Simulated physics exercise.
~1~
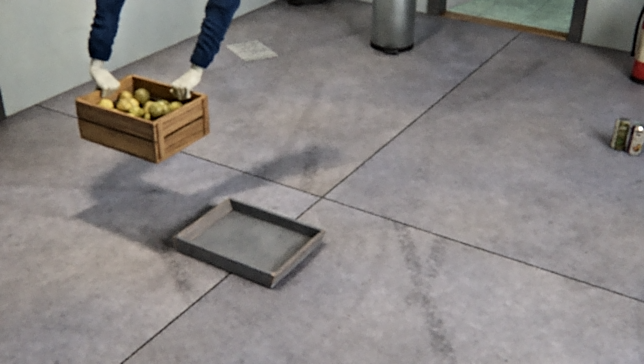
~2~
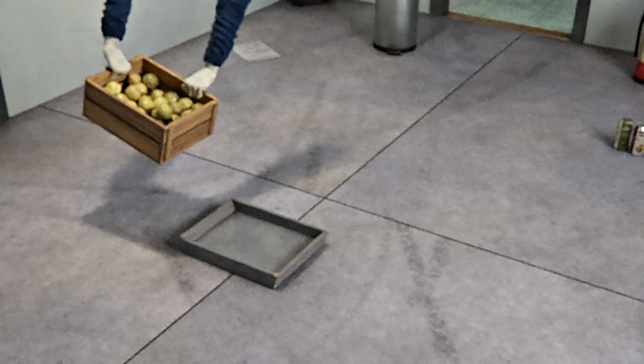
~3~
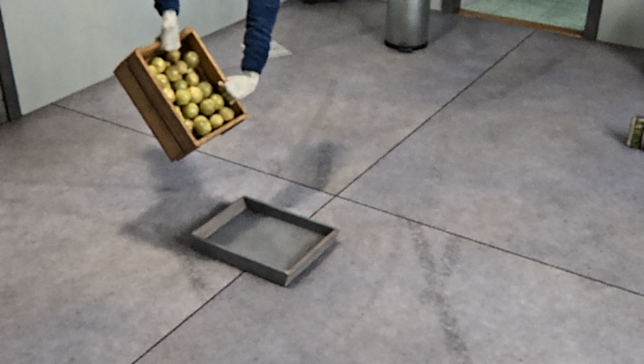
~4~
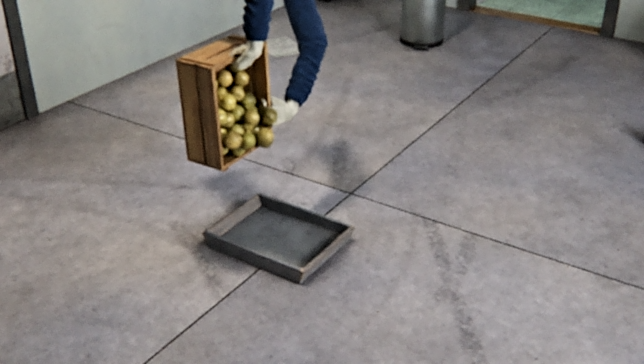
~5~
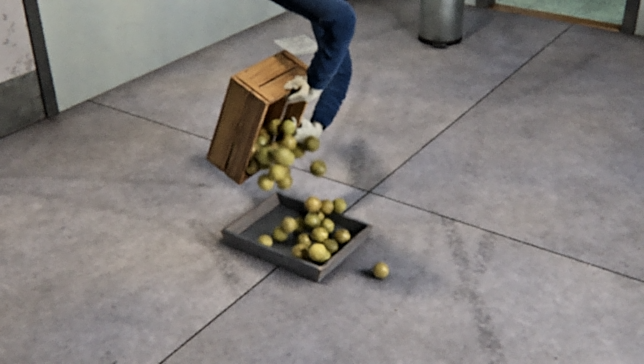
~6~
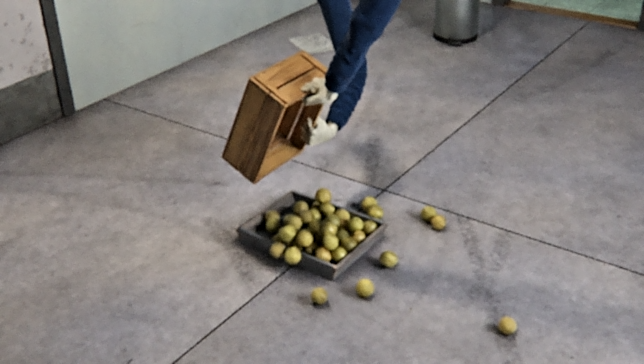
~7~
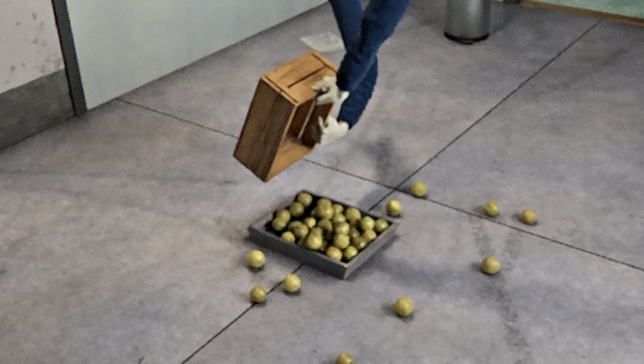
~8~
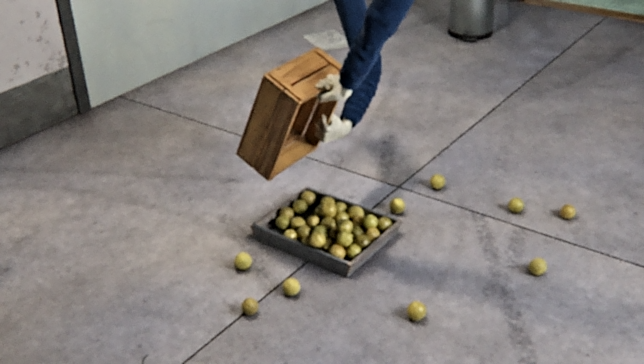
In the video, gloved hands hold a wooden crate of yellow-green apples above an empty grey tray on the floor and tip it over, pouring them out. Most end up heaped in the tray while several roll across the floor, and the emptied crate stays held tilted above.
